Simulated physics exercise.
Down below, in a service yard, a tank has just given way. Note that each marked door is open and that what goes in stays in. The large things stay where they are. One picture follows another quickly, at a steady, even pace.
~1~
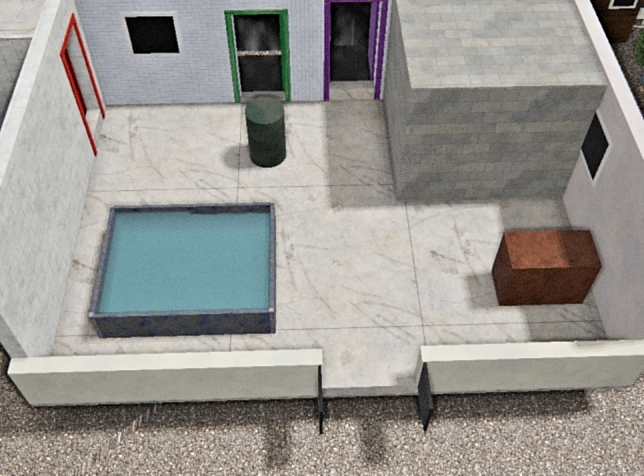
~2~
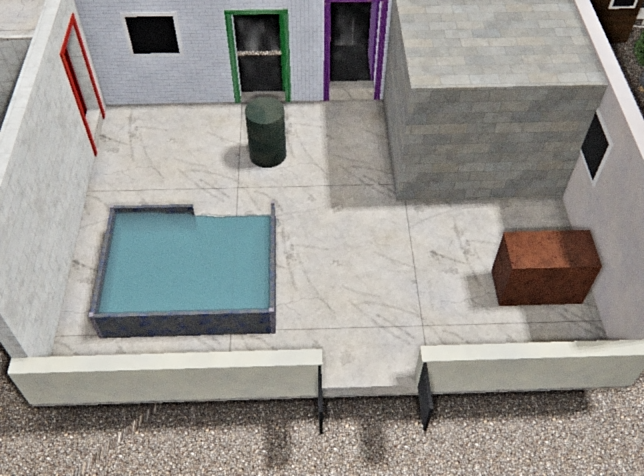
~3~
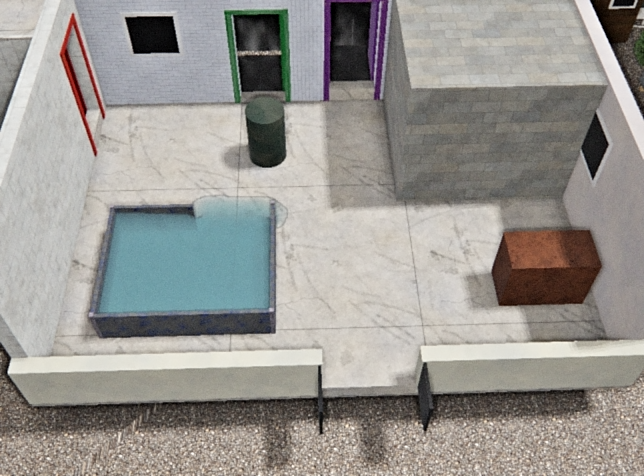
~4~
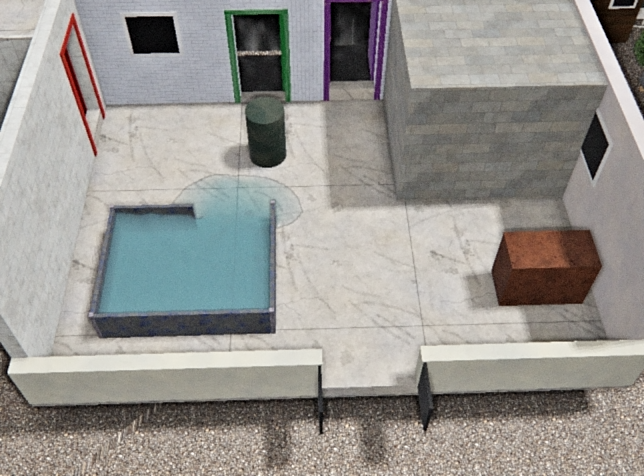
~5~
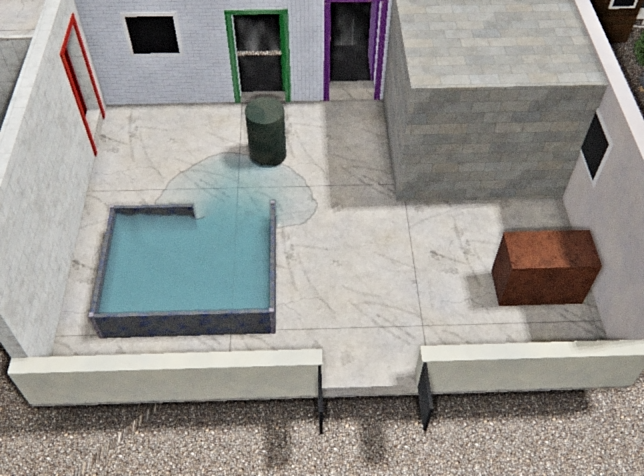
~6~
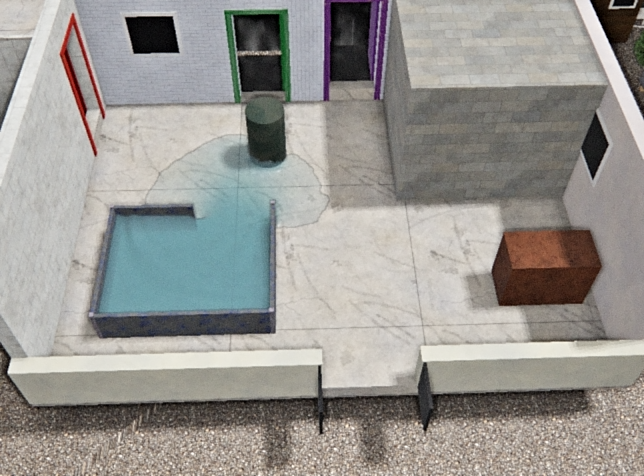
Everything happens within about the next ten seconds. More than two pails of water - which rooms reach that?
The red door will respect the limit, the green door will break the limit, the purple door will respect the limit.
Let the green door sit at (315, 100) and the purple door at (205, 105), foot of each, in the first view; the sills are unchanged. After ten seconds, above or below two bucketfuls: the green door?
In short: Green passes that mark.
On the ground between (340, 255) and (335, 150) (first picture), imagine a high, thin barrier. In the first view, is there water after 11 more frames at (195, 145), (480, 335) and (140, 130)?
Reading the points as listed, I get deluged, then left untouched, then deluged.
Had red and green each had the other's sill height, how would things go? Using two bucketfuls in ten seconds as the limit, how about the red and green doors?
Then: The red one exceeds the limit, the green one stays within the limit.
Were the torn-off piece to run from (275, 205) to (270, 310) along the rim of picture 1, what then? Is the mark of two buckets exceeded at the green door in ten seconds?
I reckon the green one doesn't reach it.
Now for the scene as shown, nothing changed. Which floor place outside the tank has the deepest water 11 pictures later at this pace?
Answer: (258, 172).
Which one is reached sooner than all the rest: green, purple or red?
That's the green one.
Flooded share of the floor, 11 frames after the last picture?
My estimate is close to 30 per cent.
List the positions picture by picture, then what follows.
The first frame shows still water in the water tank at (188, 259).
In the second frame, the front is at a hidden place, out from the gap on the water tank's far side.
In the third frame, water pours out on the water tank's far side and has run to a hidden place.
In the fourth frame, the front is at (192, 188), out from the gap on the water tank's far side.
In the fifth frame, water pours out on the water tank's far side and has run to (220, 157).
In the sixth frame, the front is at (225, 139), out from the gap on the water tank's far side.
A moment on, water covers 25 % of the floor; the red door not reached, the green door under two buckets in, the purple door not reached.
Next, water covers 30 % of the floor; the red door not reached, the green door over two buckets in, the purple door wet at the sill, nothing in.
Then, water covers 40 % of the floor; the red door wet at the sill, nothing in, the green door over two buckets in, the purple door wet at the sill, nothing in.
Later, water covers 60 % of the floor; the red door wet at the sill, nothing in, the green door far over two buckets in, the purple door wet at the sill, nothing in.
In the end, water covers 85 % of the floor; the red door wet at the sill, nothing in, the green door far over two buckets in, the purple door wet at the sill, nothing in.
